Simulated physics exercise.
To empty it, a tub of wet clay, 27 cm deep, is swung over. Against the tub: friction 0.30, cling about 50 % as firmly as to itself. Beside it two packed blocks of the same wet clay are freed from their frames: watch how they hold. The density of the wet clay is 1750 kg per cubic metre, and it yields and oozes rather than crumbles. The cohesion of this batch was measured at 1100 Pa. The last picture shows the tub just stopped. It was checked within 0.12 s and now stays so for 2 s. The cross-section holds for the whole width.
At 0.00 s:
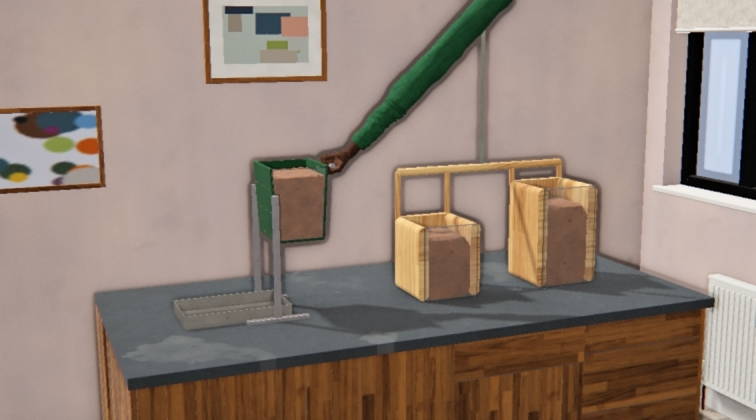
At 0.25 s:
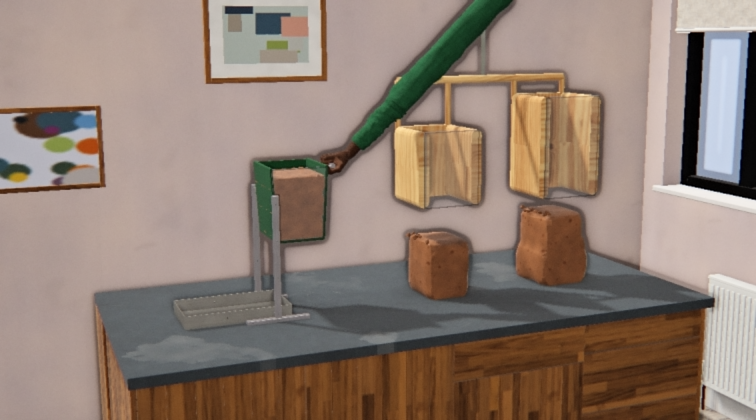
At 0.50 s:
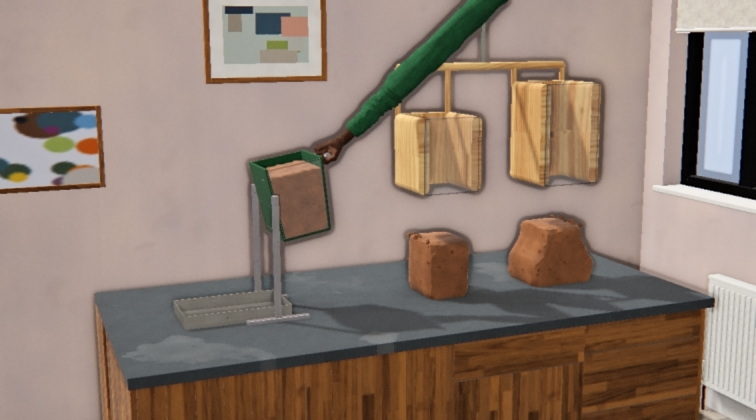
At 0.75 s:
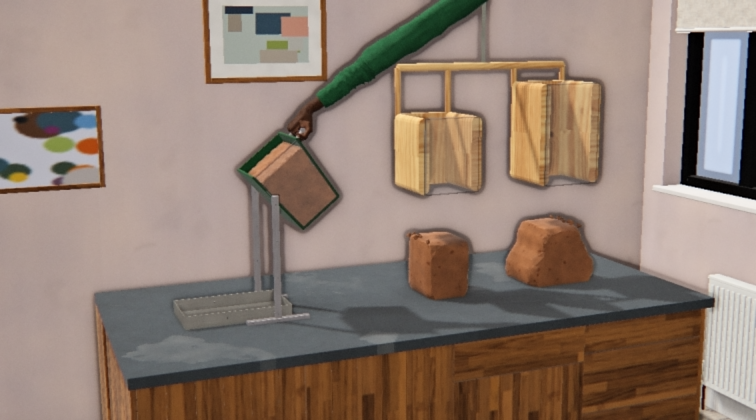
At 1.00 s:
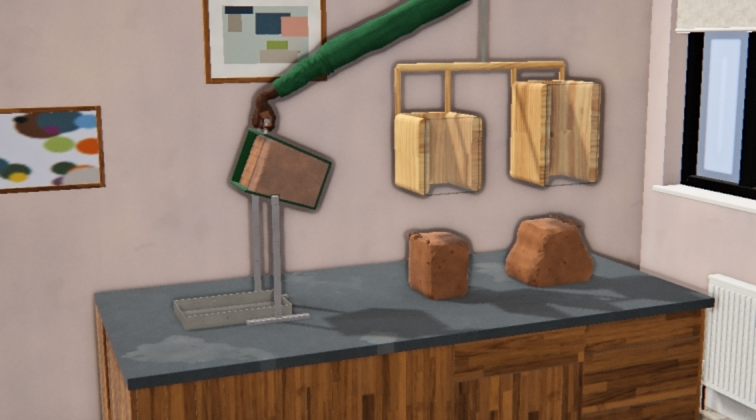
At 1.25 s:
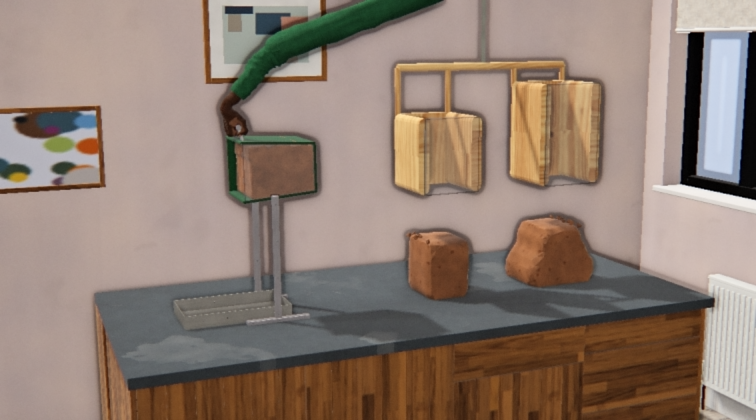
A long green arm with a brown end holds a green tub of brown clay on a grey stand, left of two pale wooden moulds on a dark-topped counter, seen from slightly above in a pink-walled room. The moulds rise, baring two reddish-brown blocks, and the right one sags and widens while the left keeps its shape. The arm swings the tub leftward onto its side, the camera still.
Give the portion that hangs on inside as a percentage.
The portion that hangs on inside is near 100 %.
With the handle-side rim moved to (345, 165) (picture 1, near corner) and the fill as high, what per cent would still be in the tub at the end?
In that case some 60 per cent.
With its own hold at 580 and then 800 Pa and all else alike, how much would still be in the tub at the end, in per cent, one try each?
In that order: 75 %, 100 %.
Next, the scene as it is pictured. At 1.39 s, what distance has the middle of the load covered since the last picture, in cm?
Roughly 0 cm.
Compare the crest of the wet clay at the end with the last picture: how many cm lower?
Some 0 cm.
After 1.39 s, the tub is at 91 degrees and holds 100 %.
After 1.56 s, the tub is at 91 degrees and holds 100 %.
After 1.73 s, the tub is at 91 degrees and holds 100 %.
After 1.90 s, the tub is at 91 degrees and holds 100 %.
After 3.25 s, at the end, the tub is at 91 degrees and holds 100 %.
